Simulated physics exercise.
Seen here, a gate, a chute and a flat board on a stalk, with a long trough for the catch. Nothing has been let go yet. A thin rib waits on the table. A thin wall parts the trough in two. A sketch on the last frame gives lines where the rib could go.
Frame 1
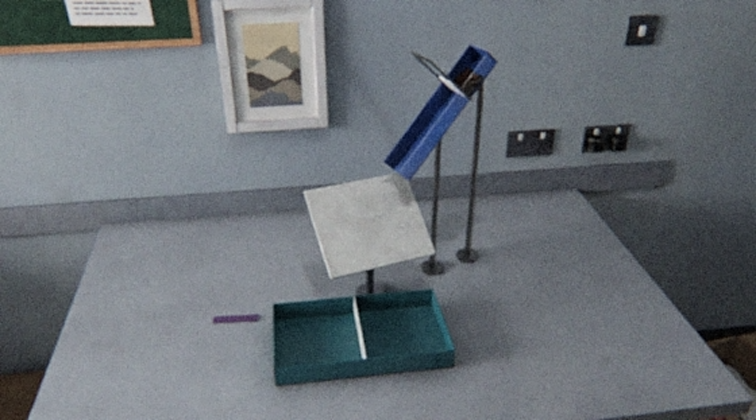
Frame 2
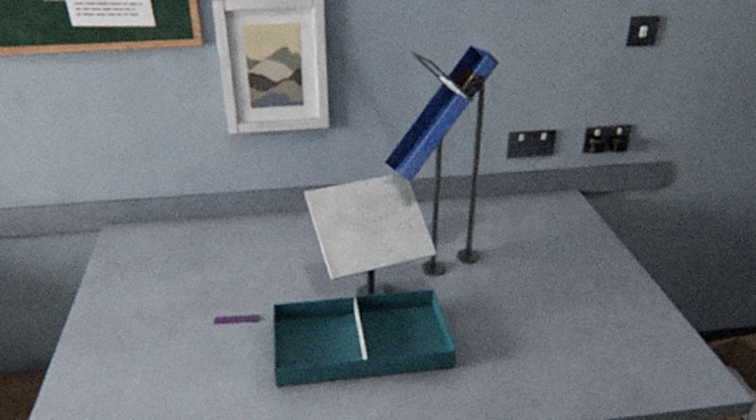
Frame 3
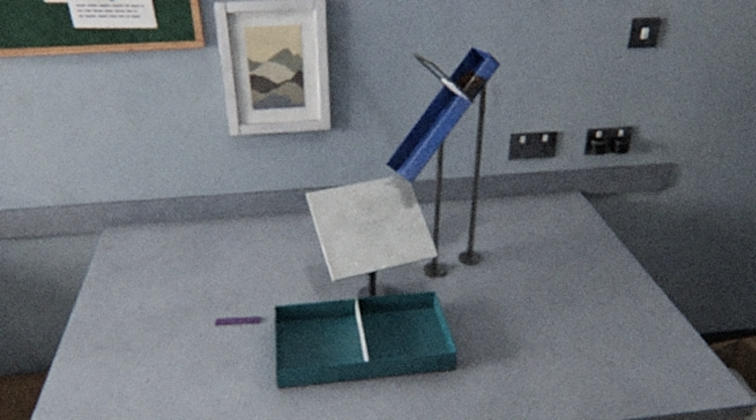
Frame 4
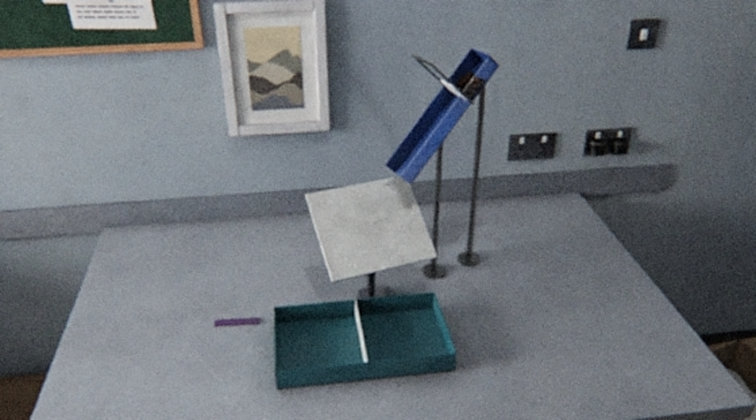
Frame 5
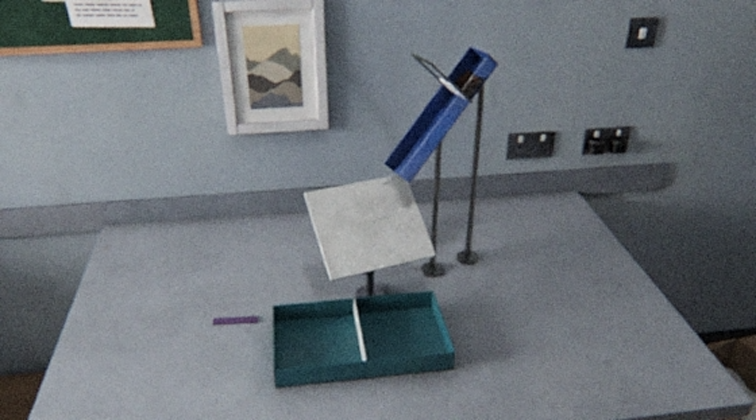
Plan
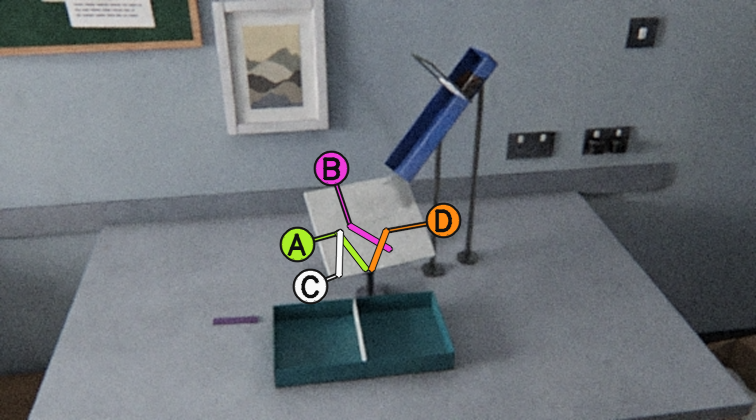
A blue chute angled above a tilted white board and a divided teal trough on a grey table, with nothing visibly moving.
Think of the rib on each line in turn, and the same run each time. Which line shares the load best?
C is best.
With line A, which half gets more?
Right.
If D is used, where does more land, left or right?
The left half.
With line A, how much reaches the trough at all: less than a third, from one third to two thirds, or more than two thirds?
It is more than two thirds.
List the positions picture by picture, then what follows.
The first frame shows load behind the gate (464, 83), allspice berries; lip of the chute (402, 175), sloping fairly steeply.
The second frame shows middle of the board (371, 223), tilted fairly steeply; middle of its low edge (386, 266); of its high edge (356, 182).
The third frame shows front corners of the trough (277, 371) and (457, 352); front end of its middle wall (368, 361); gate still shut (451, 85).
The fourth frame shows middle of the load (466, 86); lip (403, 179).
The fifth frame shows middle of the load (464, 85); lip (402, 177).
On the marked copy, line A from (338, 233) to (365, 268); line B from (350, 226) to (389, 248); line C from (340, 232) to (338, 274); line D from (386, 231) to (371, 269).
If A is chosen, of what is caught, about a tenth in the left half, almost all in the right.
If B is chosen, of what is caught, about a tenth in the left half, the larger part in the right.
If C is chosen, of what is caught, roughly two thirds in the left half, roughly a third in the right.
If D is chosen, of what is caught, almost all in the left half, about a tenth in the right.
